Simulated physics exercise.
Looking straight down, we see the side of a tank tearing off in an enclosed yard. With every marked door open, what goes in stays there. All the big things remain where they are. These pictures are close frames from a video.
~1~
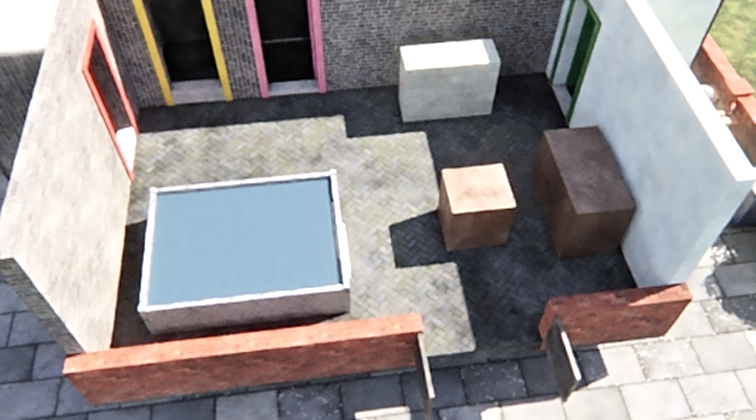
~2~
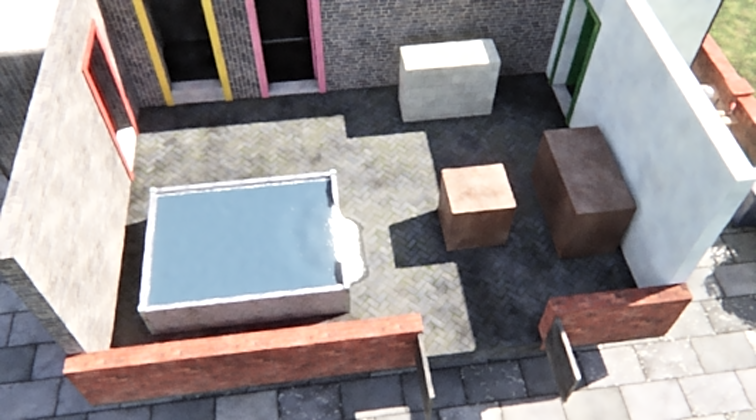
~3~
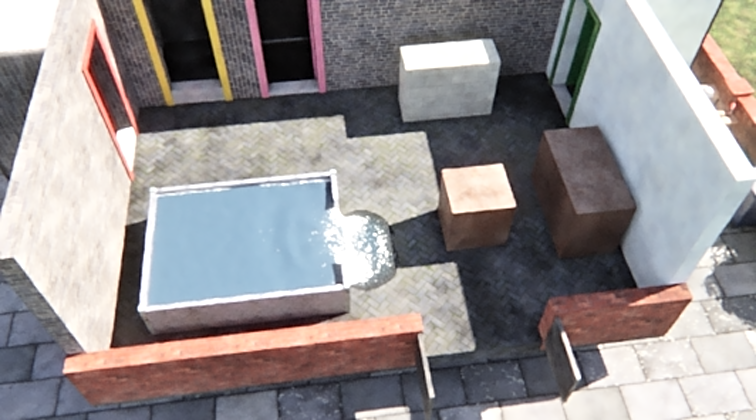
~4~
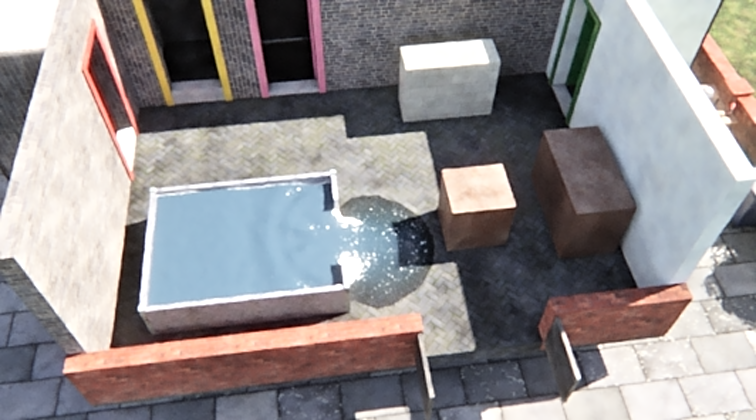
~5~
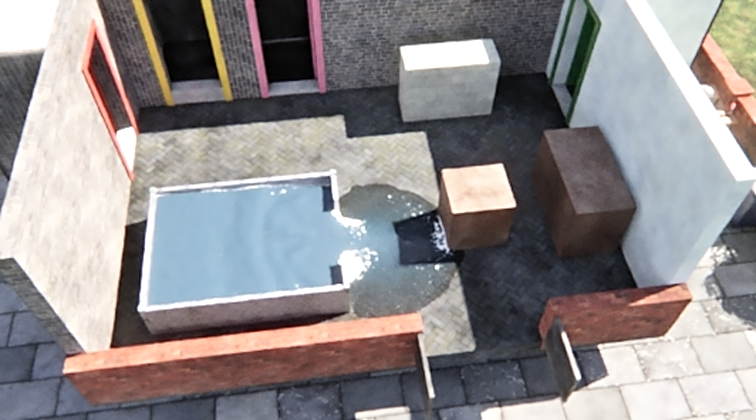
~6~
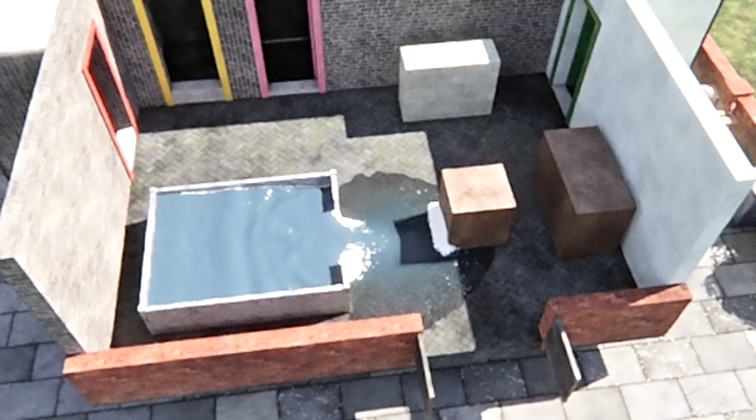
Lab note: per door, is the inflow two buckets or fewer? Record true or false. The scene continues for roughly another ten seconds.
Pink door true; yellow door true; green door false; red door true.
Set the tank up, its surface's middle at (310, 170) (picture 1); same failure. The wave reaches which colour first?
Answer - the one in green.
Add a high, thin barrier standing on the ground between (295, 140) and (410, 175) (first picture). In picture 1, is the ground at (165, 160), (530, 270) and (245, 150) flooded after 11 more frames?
In order: Untouched, soaked, untouched.
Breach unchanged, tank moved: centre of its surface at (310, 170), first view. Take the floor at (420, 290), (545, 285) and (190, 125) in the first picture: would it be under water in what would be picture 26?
Hit, hit, spared.
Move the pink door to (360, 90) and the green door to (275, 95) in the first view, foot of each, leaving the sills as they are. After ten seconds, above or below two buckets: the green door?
My reading: Green door stays within the limit.
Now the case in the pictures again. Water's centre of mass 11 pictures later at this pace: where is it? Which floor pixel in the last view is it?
I'd say around (320, 251).
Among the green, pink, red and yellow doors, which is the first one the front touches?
My answer: The door marked green.
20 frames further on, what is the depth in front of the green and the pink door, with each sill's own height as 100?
Near 150 and 10 in a hundred.
A moment on, water covers 25 % of the floor; the pink door not reached, the yellow door not reached, the green door not reached, the red door not reached.
Next, water covers 40 % of the floor; the pink door not reached, the yellow door not reached, the green door not reached, the red door not reached.
Then, water covers 50 % of the floor; the pink door not reached, the yellow door not reached, the green door over two buckets in, the red door not reached.
Later, water covers 65 % of the floor; the pink door wet at the sill, nothing in, the yellow door wet at the sill, nothing in, the green door far over two buckets in, the red door not reached.
In the end, water covers 85 % of the floor; the pink door wet at the sill, nothing in, the yellow door wet at the sill, nothing in, the green door far over two buckets in, the red door wet at the sill, nothing in.
